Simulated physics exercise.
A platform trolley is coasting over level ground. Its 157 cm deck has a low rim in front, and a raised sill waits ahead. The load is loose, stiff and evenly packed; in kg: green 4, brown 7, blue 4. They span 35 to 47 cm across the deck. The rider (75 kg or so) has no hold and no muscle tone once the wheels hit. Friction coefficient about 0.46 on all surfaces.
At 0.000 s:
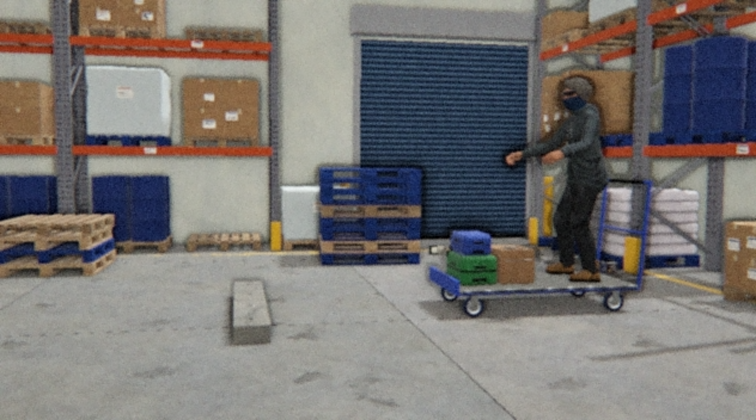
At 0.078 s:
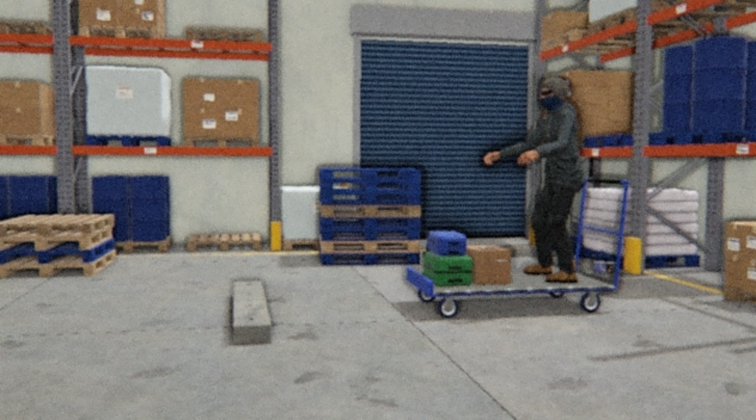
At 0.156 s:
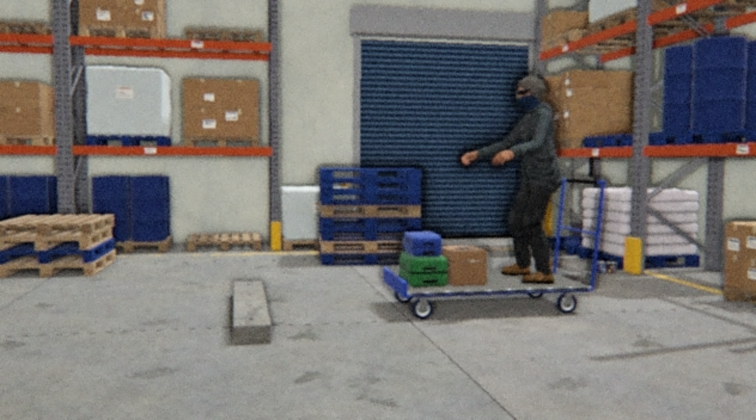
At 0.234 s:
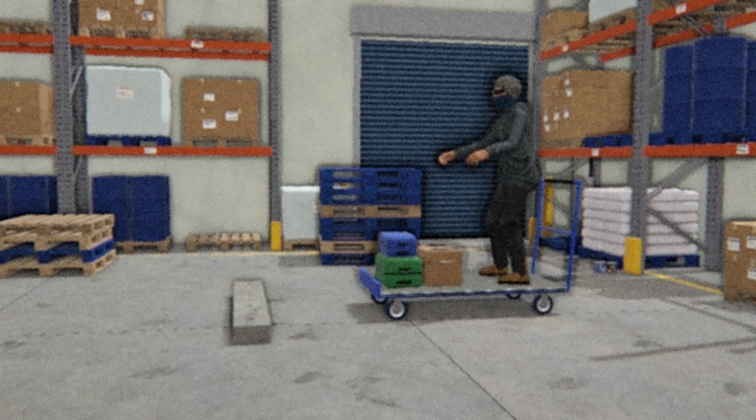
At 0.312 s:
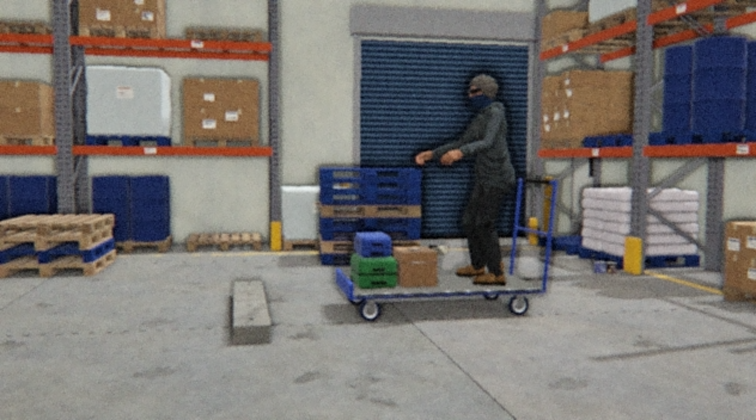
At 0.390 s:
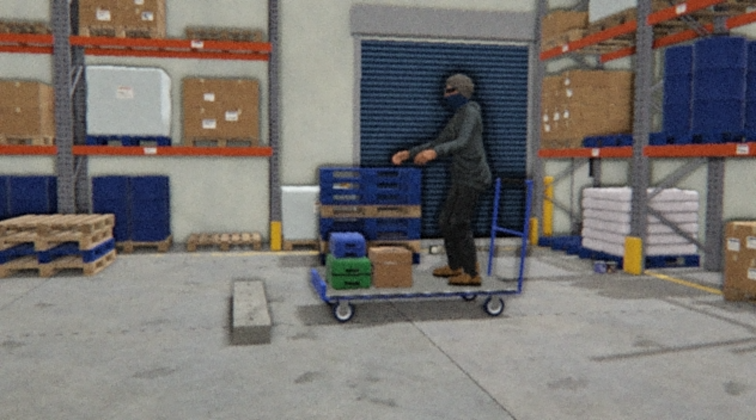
A masked person in dark clothes stood on a blue platform trolley, arms held out in front, as it rolled left across a warehouse floor with green and blue crates and a brown box aboard.
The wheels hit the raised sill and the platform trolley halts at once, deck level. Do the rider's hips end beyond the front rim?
The rider's hips go over the front rim at this speed.
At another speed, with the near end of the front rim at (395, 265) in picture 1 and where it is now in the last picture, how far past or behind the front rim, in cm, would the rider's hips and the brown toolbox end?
In that case hips 70 behind, brown 50 behind.
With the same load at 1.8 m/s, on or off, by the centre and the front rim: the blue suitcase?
In that case blue off.
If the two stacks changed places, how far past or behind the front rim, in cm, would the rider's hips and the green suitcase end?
In that case hips 130 past, green 50 behind.
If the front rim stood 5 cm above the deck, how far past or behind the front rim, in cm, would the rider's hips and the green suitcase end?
Then hips 30 past, green 20 behind.
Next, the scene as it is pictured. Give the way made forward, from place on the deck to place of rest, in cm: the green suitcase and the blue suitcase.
About: Green 5, blue 145.
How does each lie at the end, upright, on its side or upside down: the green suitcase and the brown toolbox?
Green upright, brown upright.
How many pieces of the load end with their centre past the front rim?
1 in all.
Impact comes at 0.57 s.
After 0.82 s the rider's hips are 68 cm behind the rim, near (339, 201) in the last picture's view.
After 1.12 s the rider's hips are 26 cm behind the rim, near (286, 240) in the last picture's view.
After 1.57 s the rider's hips are 39 cm past the rim, near (205, 266) in the last picture's view.
Final state at 2.5 s, past the rim, blue suitcase and the rider's hips; behind it, green suitcase and brown toolbox.
